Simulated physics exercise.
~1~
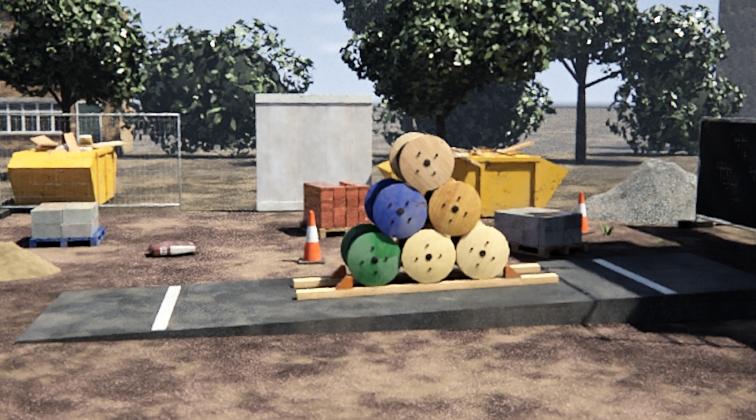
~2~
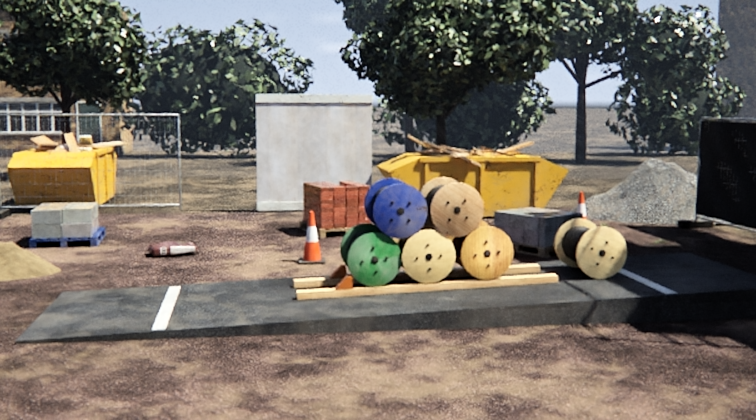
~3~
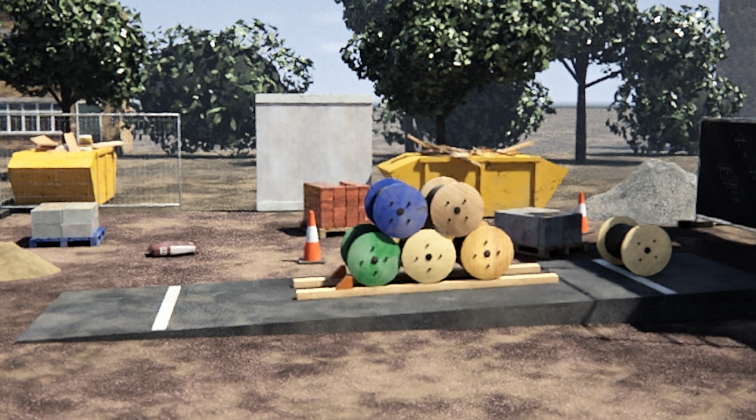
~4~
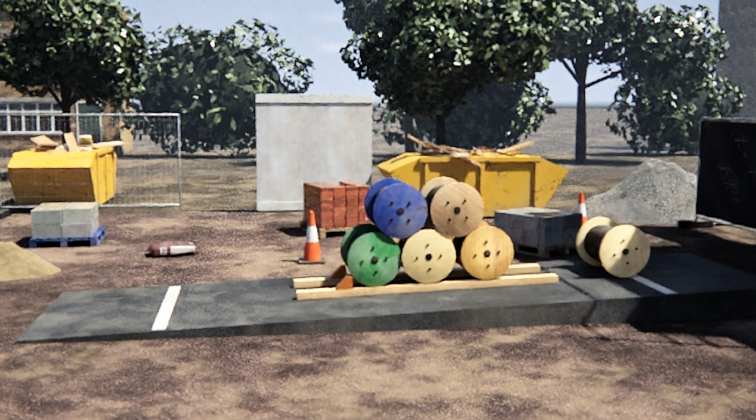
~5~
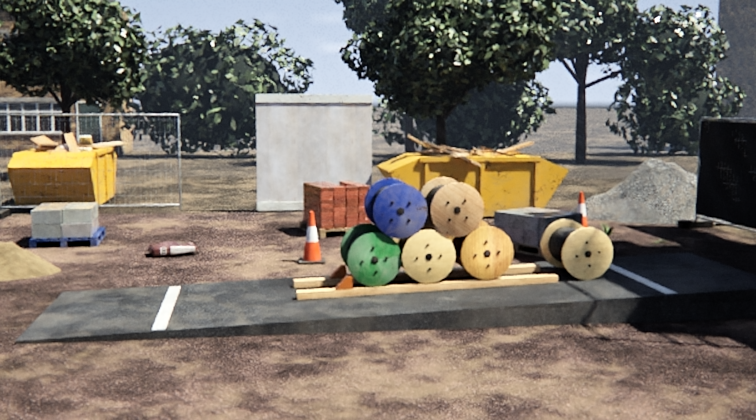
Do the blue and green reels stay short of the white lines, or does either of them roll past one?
Both stay short of the lines. Blue remains up on the other reels and green stays on the bearers, so neither crosses.
